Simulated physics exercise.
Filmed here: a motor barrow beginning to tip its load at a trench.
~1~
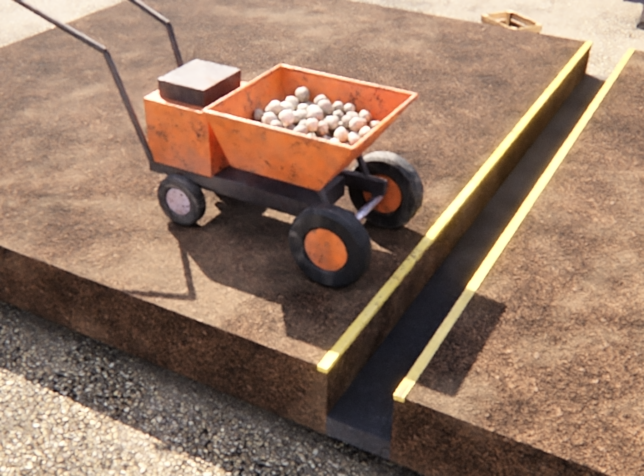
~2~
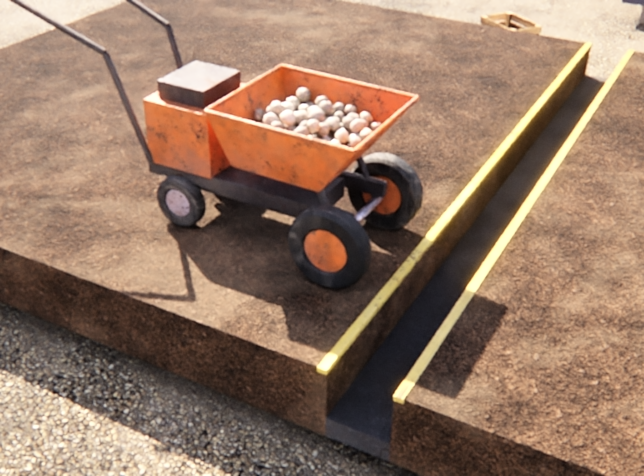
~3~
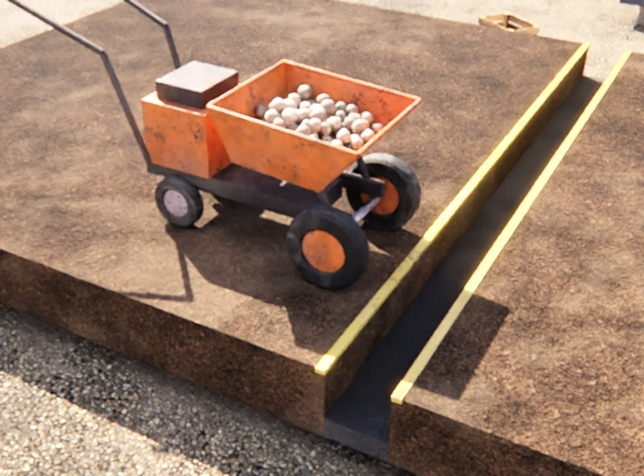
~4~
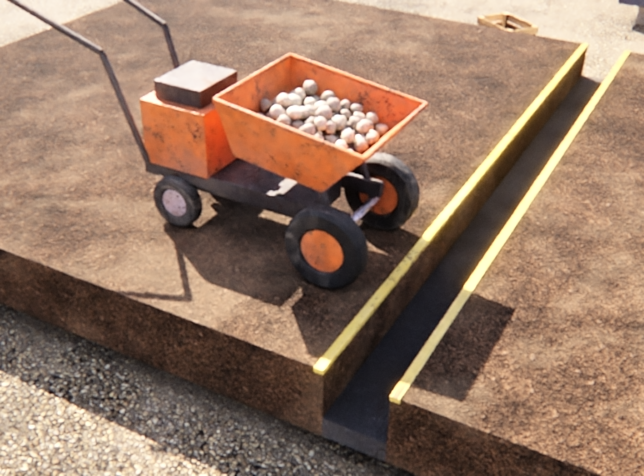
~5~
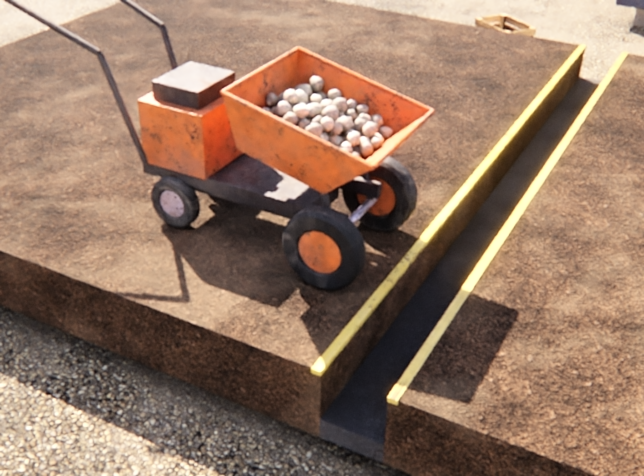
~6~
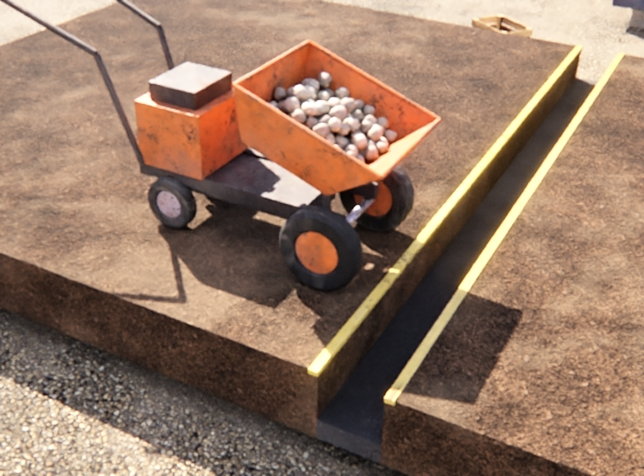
An orange barrow's skip full of pebbles tilts gradually forward beside a narrow yellow-edged trench.
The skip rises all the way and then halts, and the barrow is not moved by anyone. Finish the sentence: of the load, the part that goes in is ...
The minority.
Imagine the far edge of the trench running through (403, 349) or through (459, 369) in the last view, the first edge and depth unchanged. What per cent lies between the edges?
The first case gives close to 0 per cent and the second close to 80 per cent.
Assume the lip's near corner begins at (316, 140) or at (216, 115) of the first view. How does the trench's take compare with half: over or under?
First attempt: Beyond half; second attempt: Short of half.
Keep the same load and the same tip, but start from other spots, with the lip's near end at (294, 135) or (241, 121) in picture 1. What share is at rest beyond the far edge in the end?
First spot 0 per cent, second spot 0 per cent.
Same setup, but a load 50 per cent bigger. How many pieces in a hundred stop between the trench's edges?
It would be around 10 per cent of the load.
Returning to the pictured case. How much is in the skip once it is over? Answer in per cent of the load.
About 0 %.
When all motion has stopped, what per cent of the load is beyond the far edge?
Roughly 85 percent.
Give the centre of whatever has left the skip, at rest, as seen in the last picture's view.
Last view, resting centre - approx. (498, 297).
Soon, skip tipped steeply; all in the skip.
A while on, skip tipped right over; most in the skip; a stray few in or heaped over the trench; a small part beyond it; a stray few falling.
Towards the end, skip tipped right over; a small part in the skip; a stray few in or heaped over the trench; most beyond it.
Finally, skip tipped right over; a stray few in the skip; a small part in or heaped over the trench; most beyond it.
